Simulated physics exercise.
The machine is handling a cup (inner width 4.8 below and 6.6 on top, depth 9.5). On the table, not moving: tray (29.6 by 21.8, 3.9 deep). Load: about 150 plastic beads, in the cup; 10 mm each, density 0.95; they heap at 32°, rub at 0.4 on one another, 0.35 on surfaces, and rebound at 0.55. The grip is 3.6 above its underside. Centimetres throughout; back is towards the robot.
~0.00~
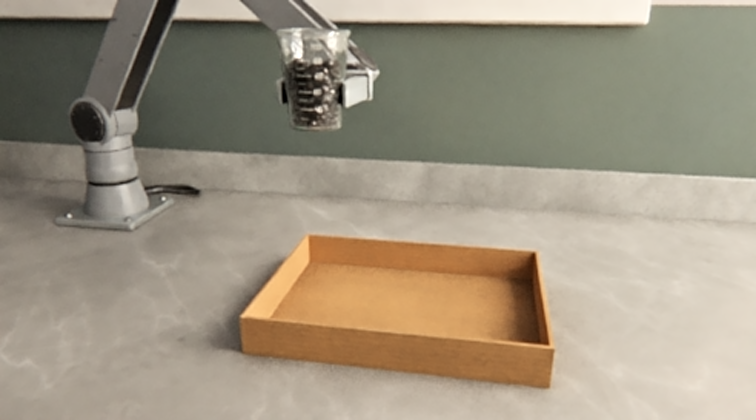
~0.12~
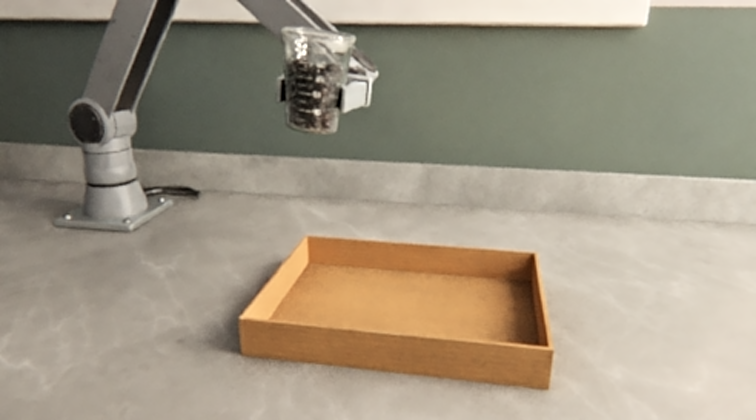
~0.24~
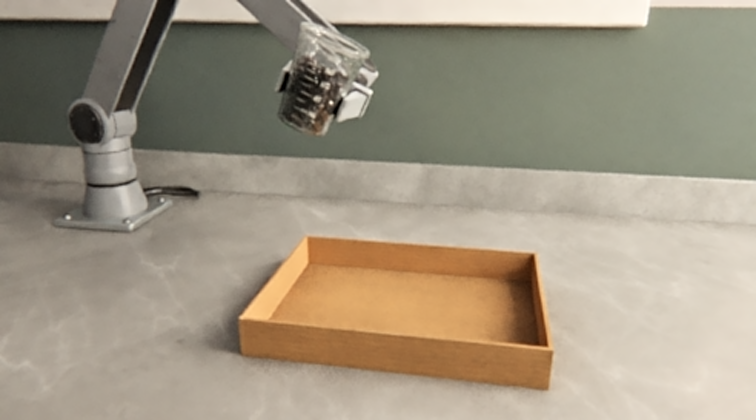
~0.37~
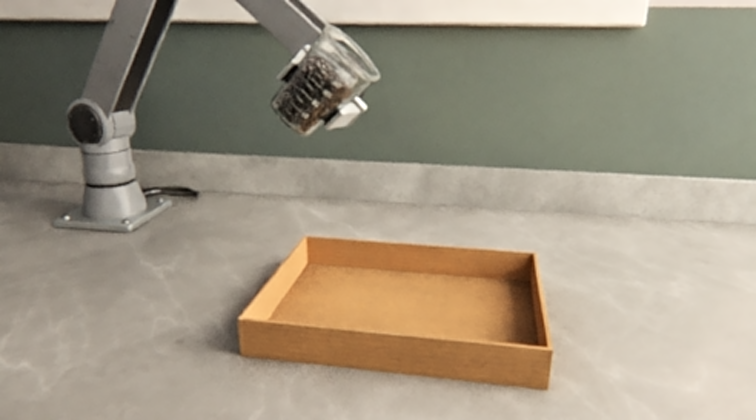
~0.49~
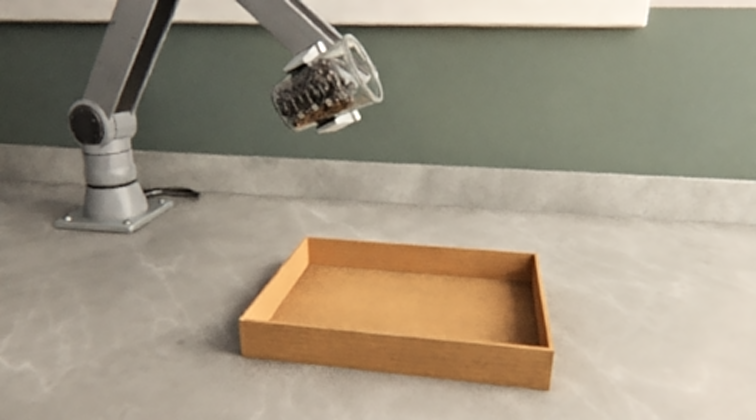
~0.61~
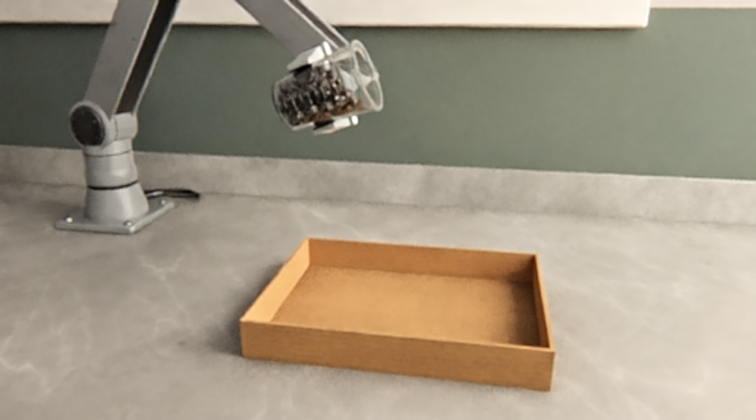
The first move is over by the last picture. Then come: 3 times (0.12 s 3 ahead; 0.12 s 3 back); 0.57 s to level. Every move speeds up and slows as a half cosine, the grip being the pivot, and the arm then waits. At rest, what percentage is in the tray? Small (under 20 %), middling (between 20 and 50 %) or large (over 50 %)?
Share in the tray: Middling (between 20 and 50 %).
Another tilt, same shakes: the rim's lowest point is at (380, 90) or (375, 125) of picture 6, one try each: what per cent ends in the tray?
About 5 and 80 per cent.
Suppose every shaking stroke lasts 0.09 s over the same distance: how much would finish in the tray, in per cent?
It would be near 40 per cent.
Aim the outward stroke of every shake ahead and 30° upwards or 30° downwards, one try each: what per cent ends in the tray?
Some 40 and 15 per cent.
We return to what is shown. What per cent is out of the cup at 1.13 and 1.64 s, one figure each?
About 20, 35.
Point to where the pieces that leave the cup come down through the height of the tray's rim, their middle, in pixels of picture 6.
Near (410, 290).
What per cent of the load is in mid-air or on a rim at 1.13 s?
Some 10 per cent.
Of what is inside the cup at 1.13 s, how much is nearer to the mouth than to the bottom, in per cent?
About 40 per cent.
By 1.13 s, tilted 69° forward, highest piece 26 above the table; 117 in the cup, 18 in the tray, 15 in flight or on a rim.
By 1.64 s, tilted 29° forward, highest piece 29 above the table; 101 in the cup, 49 in the tray.
By 2.10 s, level, highest piece 28 above the table; 101 in the cup, 49 in the tray.
By 3.15 s, level, highest piece 28 above the table; 101 in the cup, 49 in the tray.
Final count, 101 in the cup, 49 in the tray. That is 33 % in the tray.
